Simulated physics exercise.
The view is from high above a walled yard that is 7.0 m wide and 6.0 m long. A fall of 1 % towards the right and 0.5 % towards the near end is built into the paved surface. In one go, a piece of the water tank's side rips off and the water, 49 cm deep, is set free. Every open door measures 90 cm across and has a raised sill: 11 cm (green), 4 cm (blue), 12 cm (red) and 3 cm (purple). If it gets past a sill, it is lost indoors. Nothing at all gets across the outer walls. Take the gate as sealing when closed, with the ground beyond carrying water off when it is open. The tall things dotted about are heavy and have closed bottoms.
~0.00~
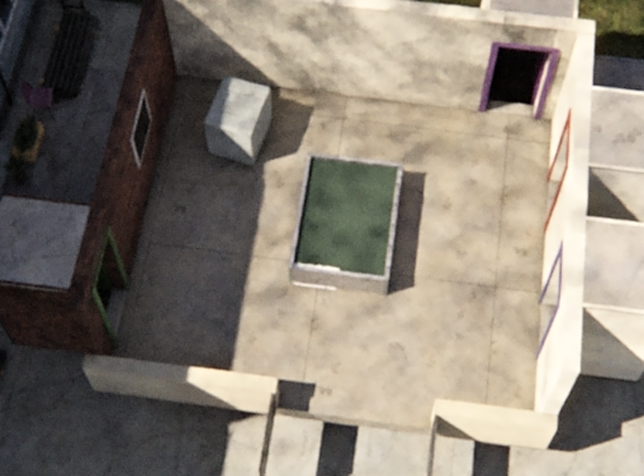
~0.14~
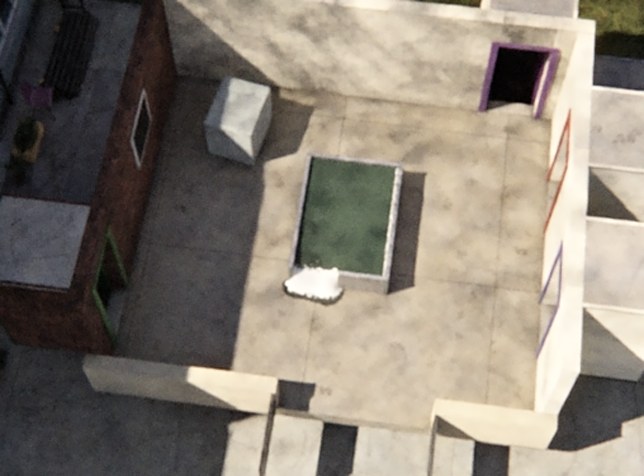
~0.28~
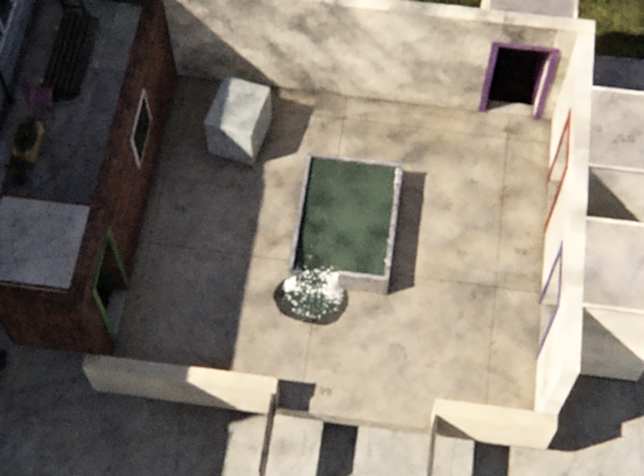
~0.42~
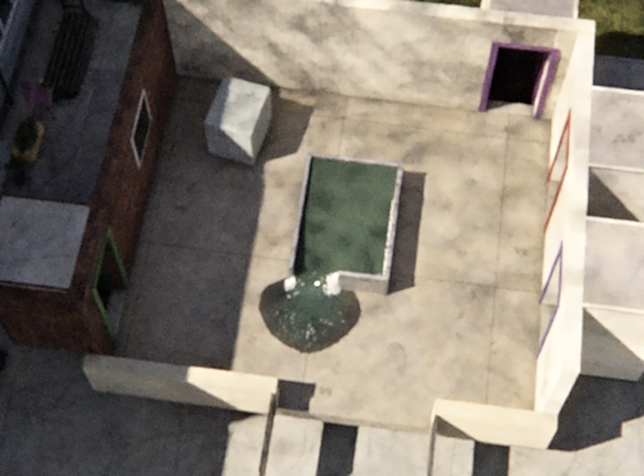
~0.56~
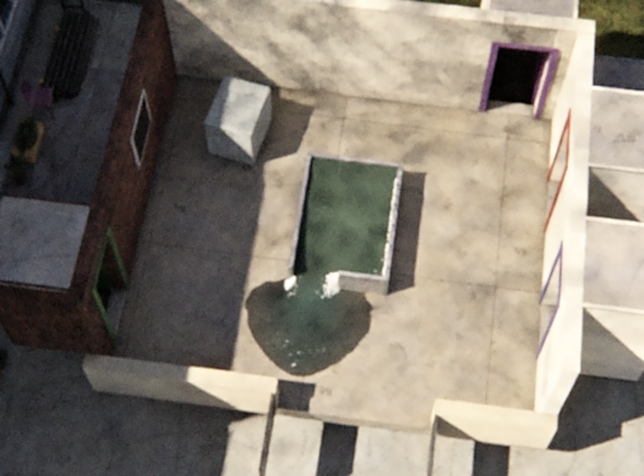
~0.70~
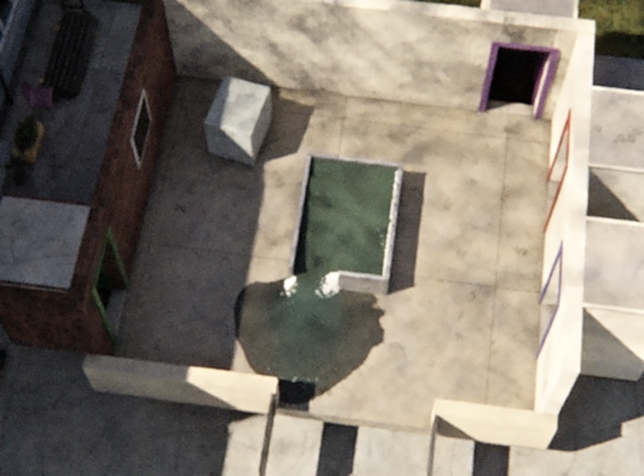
In a walled yard seen from above, the near side of a low, rectangular water tank broke open, and greenish water poured through the gap, spreading across the pale paving in a widening dark pool.
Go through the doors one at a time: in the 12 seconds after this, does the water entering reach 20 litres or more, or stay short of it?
Going through them: The green door stays short; the blue door stays short; the red door stays short; the purple door stays short.
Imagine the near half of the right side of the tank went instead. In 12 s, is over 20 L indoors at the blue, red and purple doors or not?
Outcomes - blue: Exceeded, red: Not exceeded, purple: Exceeded.
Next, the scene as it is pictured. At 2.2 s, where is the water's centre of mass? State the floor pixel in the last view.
I'd put it close to (319, 268).
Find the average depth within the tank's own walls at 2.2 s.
I'd put the mean depth near 31 centimetres.
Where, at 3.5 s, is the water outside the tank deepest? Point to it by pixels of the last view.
Spot: Approx. (109, 371).
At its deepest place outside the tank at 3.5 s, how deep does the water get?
Up to near 18 cm.
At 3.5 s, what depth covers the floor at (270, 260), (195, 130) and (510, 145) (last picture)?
The depths come out at 0, 0 and 0 centimetres, in the order listed.
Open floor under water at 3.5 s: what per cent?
Wet share: Near 25 percent.
After 1.4 s water covers 15 % of the floor and is deepest (24 cm) near (309, 296); green door not reached, blue door not reached, red door not reached, purple door not reached.
After 2.2 s water covers 20 % of the floor and is deepest (22 cm) near (109, 371); green door not reached, blue door not reached, red door not reached, purple door not reached.
After 3.5 s water covers 25 % of the floor and is deepest (18 cm) near (109, 371); green door 12 cm at the sill, 1 L in, blue door not reached, red door not reached, purple door not reached.
After 7.0 s water covers 45 % of the floor and is deepest (9 cm) near (109, 371); green door 7 cm at the sill, 4 L in, blue door not reached, red door not reached, purple door not reached.
After 12.0 s water covers 55 % of the floor and is deepest (6 cm) near (260, 391); green door 3 cm at the sill, 4 L in, blue door 1 cm at the sill, 0 L in, red door not reached, purple door not reached.
